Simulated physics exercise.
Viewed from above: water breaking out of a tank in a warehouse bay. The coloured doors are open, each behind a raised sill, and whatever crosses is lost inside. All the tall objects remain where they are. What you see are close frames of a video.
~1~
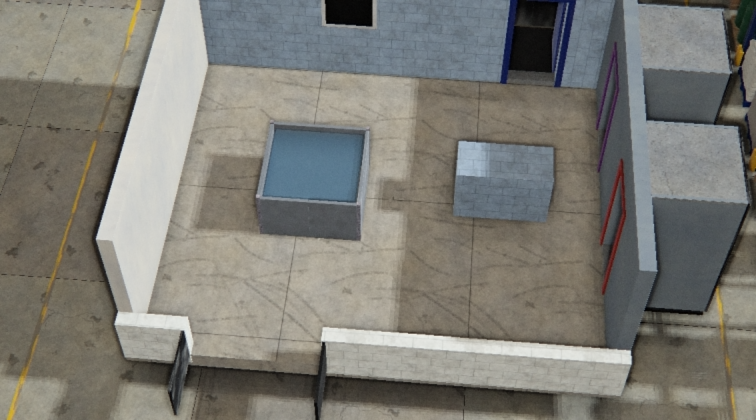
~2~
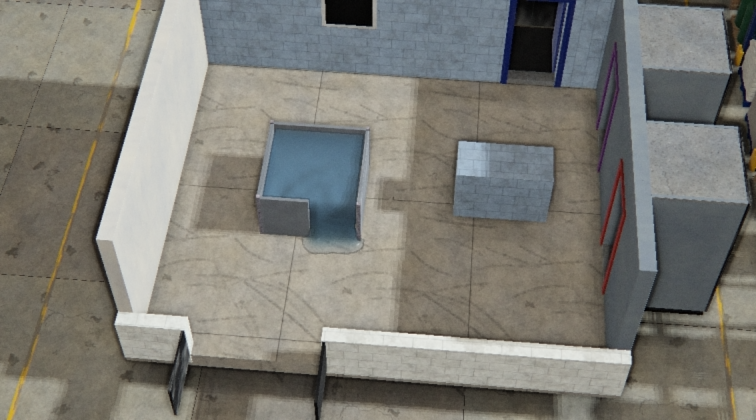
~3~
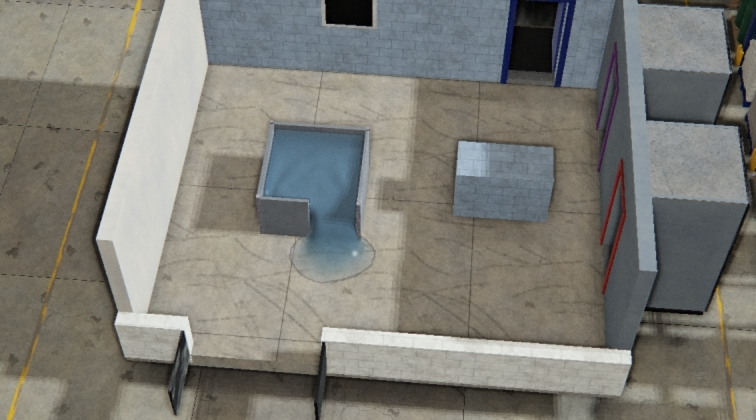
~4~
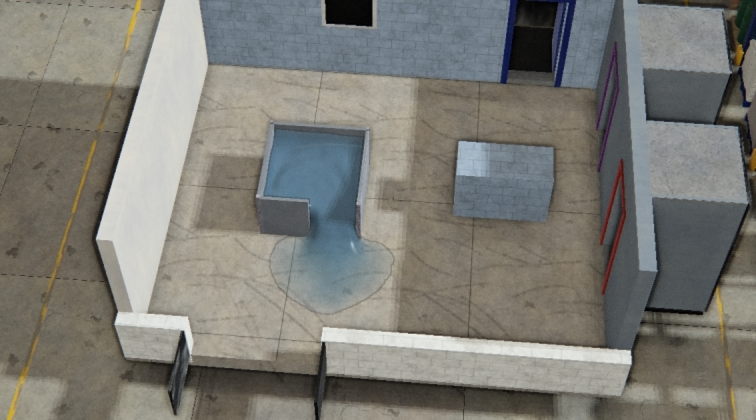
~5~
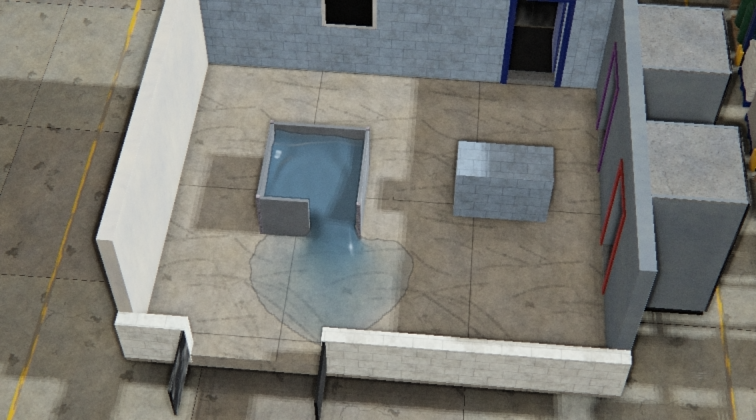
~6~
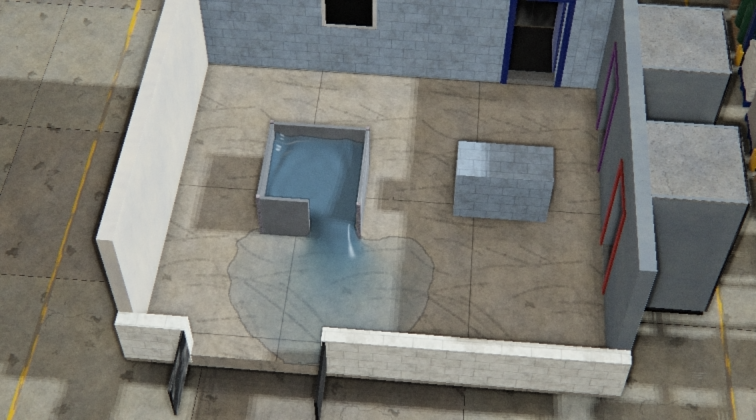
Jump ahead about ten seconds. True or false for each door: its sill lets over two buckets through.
The blue door false; the purple door false; the red door true.
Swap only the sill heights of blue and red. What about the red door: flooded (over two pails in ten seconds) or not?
I'd say the red door comes in under the cap in that case.
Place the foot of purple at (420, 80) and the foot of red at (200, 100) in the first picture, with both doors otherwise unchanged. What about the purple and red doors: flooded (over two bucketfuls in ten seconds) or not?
Note: Purple lets in too little; red lets in too little.
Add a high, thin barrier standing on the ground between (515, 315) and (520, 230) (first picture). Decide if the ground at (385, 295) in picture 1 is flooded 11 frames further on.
Submerged.
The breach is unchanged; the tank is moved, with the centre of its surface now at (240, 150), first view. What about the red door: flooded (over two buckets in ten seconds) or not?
Red: Under the limit.
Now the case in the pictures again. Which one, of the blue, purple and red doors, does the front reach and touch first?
The red door.
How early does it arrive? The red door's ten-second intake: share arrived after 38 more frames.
By my reckoning, 75 percent.
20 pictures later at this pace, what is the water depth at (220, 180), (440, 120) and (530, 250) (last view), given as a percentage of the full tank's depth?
First spot 0 %, second 0 %, third 0 %.
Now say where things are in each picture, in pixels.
In the first picture, the open tank at (314, 165) is whole and still.
In the second picture, the front is at (307, 243), out from the gap at (334, 225).
In the third picture, the front is at (313, 276), out from the gap at (334, 226).
In the fourth picture, water pours out at (334, 227) and has run to (327, 310).
In the fifth picture, water pours out at (334, 227) and has run to a hidden place.
In the sixth picture, water pours out at (334, 227) and has run to a hidden place.
A moment on, water covers 20 % of the floor; the blue door not reached, the purple door not reached, the red door not reached.
Next, water covers 25 % of the floor; the blue door not reached, the purple door not reached, the red door not reached.
Then, water covers 35 % of the floor; the blue door not reached, the purple door not reached, the red door under two buckets in.
Later, water covers 50 % of the floor; the blue door wet at the sill, nothing in, the purple door wet at the sill, nothing in, the red door over two buckets in.
In the end, water covers 65 % of the floor; the blue door wet at the sill, nothing in, the purple door under two buckets in, the red door over two buckets in.
